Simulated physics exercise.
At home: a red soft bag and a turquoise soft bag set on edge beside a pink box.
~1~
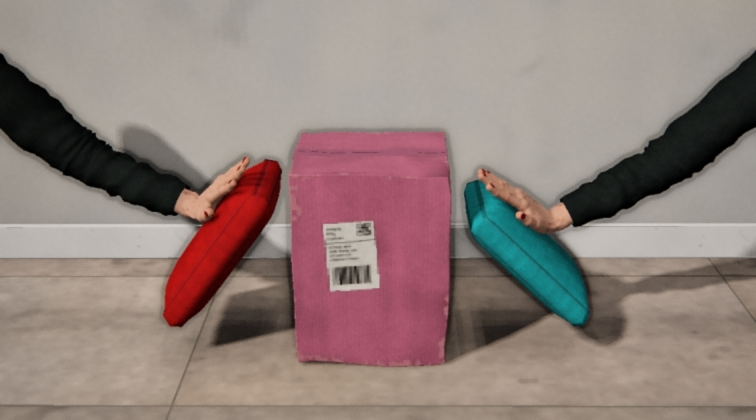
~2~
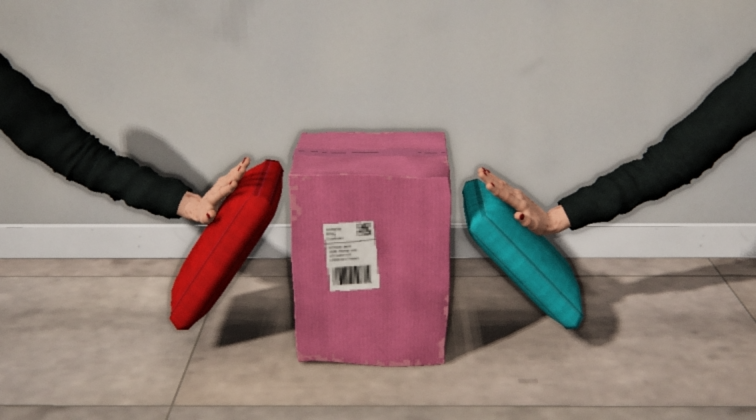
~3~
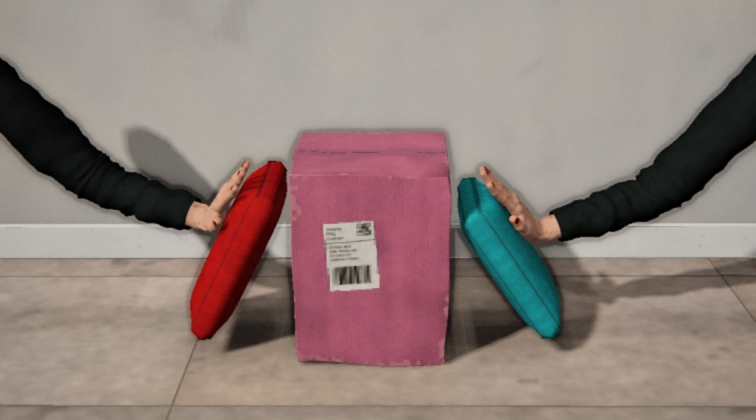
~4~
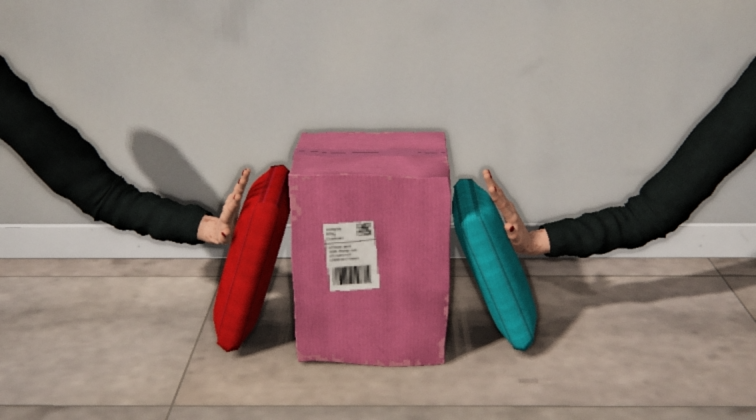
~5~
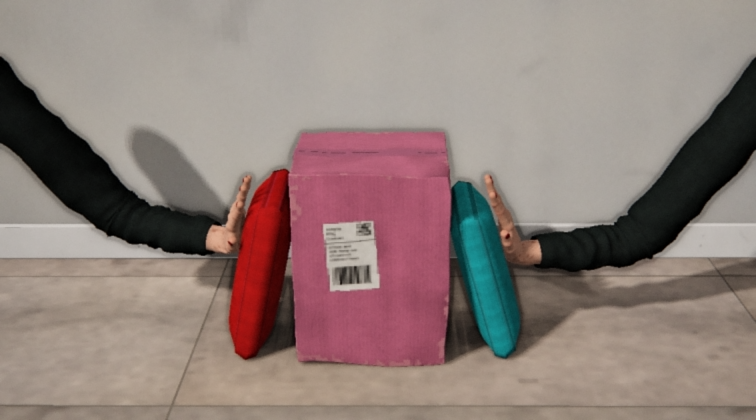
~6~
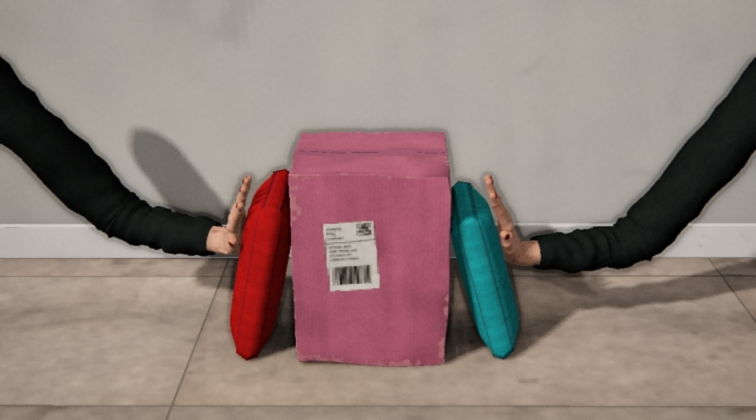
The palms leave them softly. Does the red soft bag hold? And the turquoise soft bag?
Outcome: The red soft bag holds its lean and the turquoise soft bag remains propped up.
Then, 0.28 s past the final frame, red soft bag still up near (265, 265); turquoise soft bag still up near (481, 269).
When it is over, red soft bag still up near (266, 265); turquoise soft bag still up near (482, 269). The red soft bag remains propped up and the turquoise soft bag keeps leaning.
